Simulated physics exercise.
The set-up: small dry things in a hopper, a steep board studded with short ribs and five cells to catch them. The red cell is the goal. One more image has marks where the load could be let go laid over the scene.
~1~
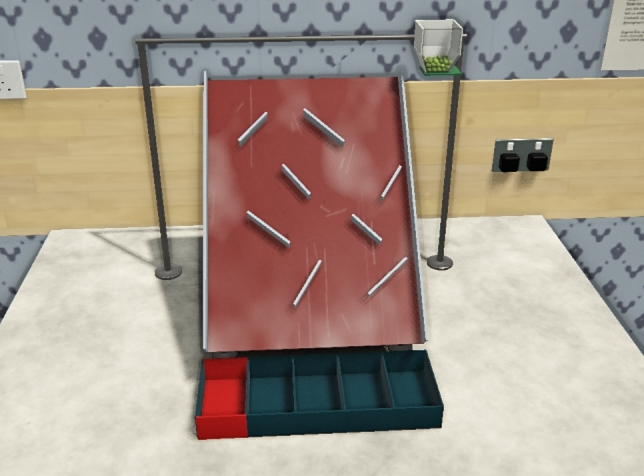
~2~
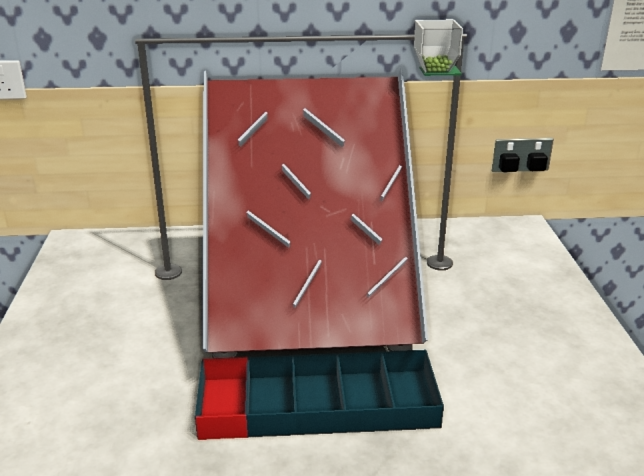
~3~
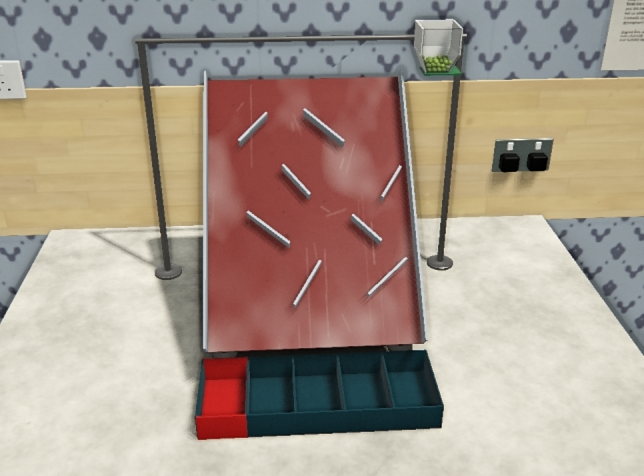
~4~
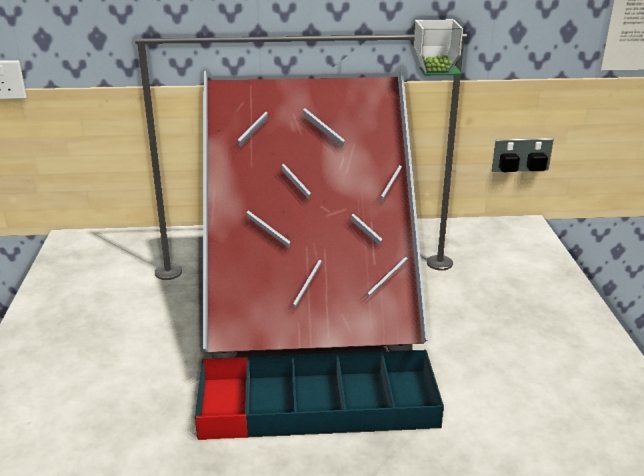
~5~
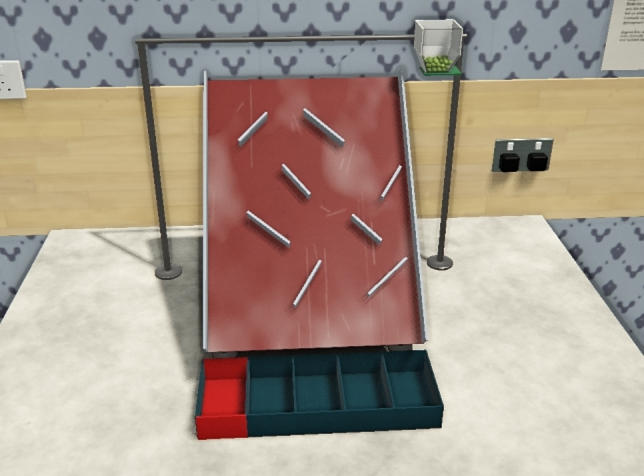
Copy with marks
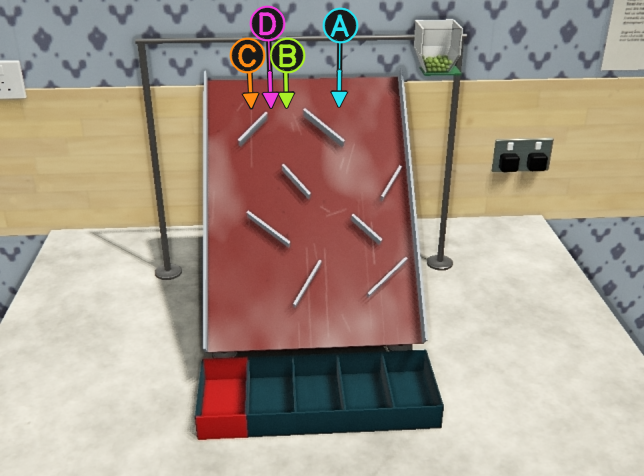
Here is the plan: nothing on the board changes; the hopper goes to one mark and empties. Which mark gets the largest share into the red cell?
Use mark C.
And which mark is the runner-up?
The answer is D.
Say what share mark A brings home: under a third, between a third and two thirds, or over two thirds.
It is under a third.
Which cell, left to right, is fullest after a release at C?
The first from the left.
On the marked copy, mark A meets the board at (339, 101); mark B meets the board at (286, 102); mark C meets the board at (251, 102); mark D meets the board at (270, 102).
With A, only a few in the red cell, the bulk in other cells, a small share held on the board.
With B, a small share in the red cell, the bulk in other cells, a small share outside the box.
With C, close to two thirds in the red cell, a small share in other cells, close to a quarter outside the box.
With D, close to a third in the red cell, close to half in other cells, close to a quarter outside the box.
